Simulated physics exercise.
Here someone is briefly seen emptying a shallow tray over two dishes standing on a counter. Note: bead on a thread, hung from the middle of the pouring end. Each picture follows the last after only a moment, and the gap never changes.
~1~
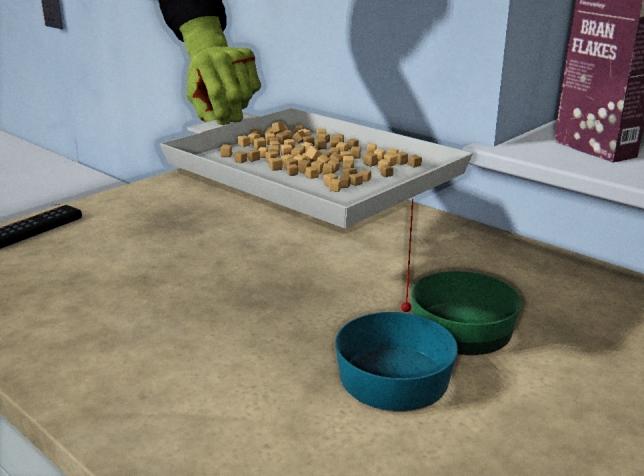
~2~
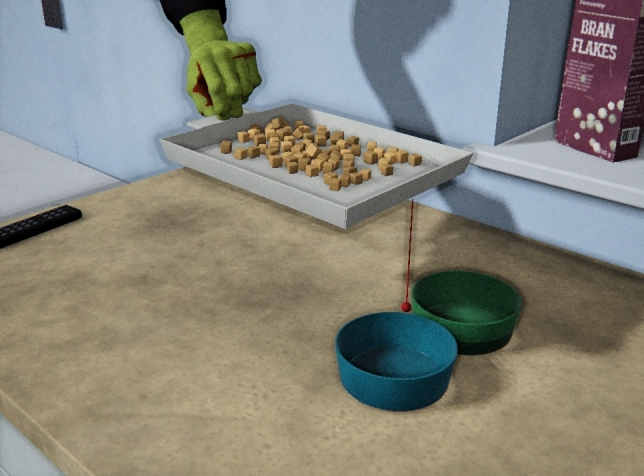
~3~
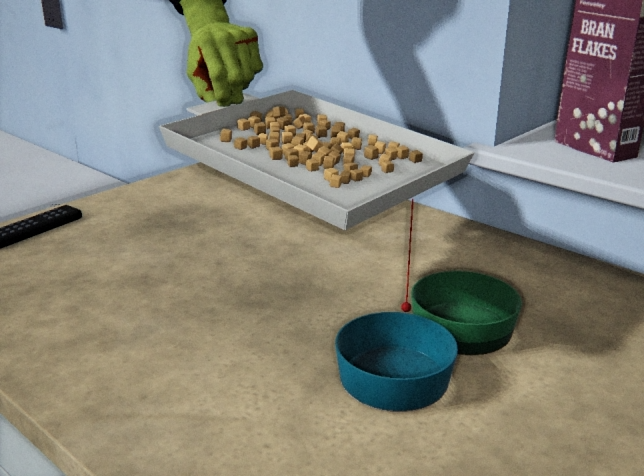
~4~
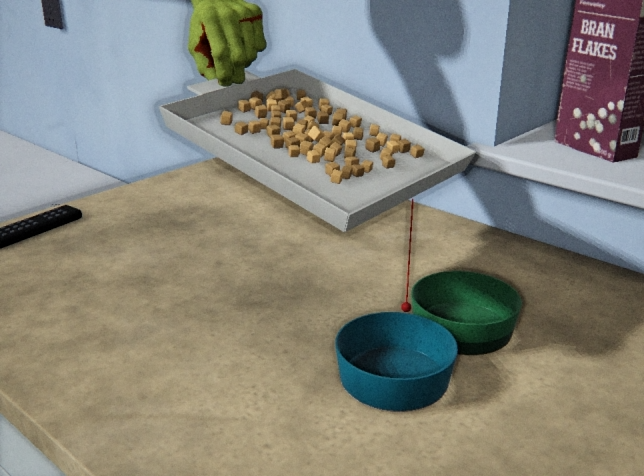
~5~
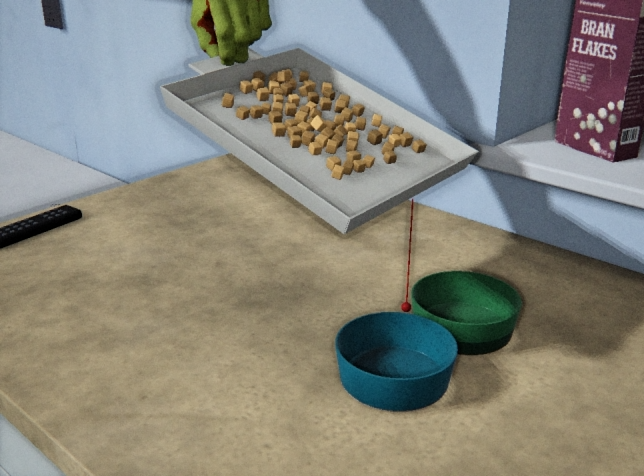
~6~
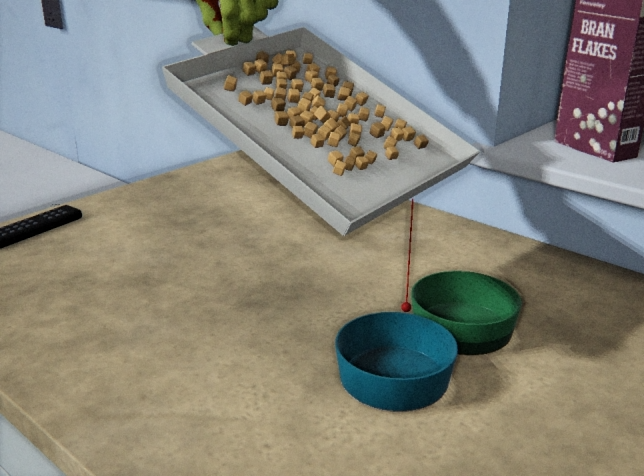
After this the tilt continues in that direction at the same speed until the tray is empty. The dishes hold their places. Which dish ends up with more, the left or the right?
Oh, the winner here is the left dish, by the look of it.
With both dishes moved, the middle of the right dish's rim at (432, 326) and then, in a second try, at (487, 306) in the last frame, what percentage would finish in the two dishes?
Close to 70 in a hundred, followed by close to 70 in a hundred.
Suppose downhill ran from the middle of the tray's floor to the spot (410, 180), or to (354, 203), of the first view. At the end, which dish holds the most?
The first tilt favours the dish to the right, the second the dish to the left.
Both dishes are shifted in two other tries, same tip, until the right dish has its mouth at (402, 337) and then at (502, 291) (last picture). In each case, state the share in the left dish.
10, then 50 %.
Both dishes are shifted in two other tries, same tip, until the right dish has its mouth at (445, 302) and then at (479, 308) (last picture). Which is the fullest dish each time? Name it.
Try 1 - the dish at left; try 2 - the dish at left.
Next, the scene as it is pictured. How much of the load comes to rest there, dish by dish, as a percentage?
Left 50 per cent, right 0 per cent.
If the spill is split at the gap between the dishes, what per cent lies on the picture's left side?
20 in a hundred, roughly.
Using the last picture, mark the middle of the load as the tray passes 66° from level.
The load is centred near (397, 174).
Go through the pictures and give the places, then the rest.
In the first picture, corners of the pouring end near (345, 204) and (465, 153), level; middle of the load near (311, 152), small wooden cubes; left dish near (445, 382); right dish near (512, 329); bead on its thread near (406, 307).
In the second picture, corners of the pouring end near (346, 205) and (466, 153), level; middle of the load near (311, 149).
In the third picture, corners of the pouring end near (347, 207) and (467, 152), tipped barely, lowest at the left corner; middle of the load near (311, 140).
In the fourth picture, corners of the pouring end near (348, 210) and (469, 151), tipped a little, lowest at the left corner; middle of the load near (313, 128).
In the fifth picture, corners of the pouring end near (349, 213) and (471, 150), tipped clearly, lowest at the left corner; middle of the load near (315, 115).
In the sixth picture, corners of the pouring end near (350, 217) and (473, 150), tipped clearly, lowest at the left corner; middle of the load near (318, 103); left dish near (445, 382); right dish near (512, 329).
Shortly afterwards, tray tipped steeply; all but a few on the tray; a little in the air.
Next, tray tipped past a quarter turn; near a third on the tray; near a quarter in the left dish; near a third outside both; a little in the air.
Some moments later, tray tipped past a quarter turn; near half in the left dish; near half outside both.
In the end, tray tipped past a quarter turn; near half in the left dish; none at all in the right dish; near half outside both.
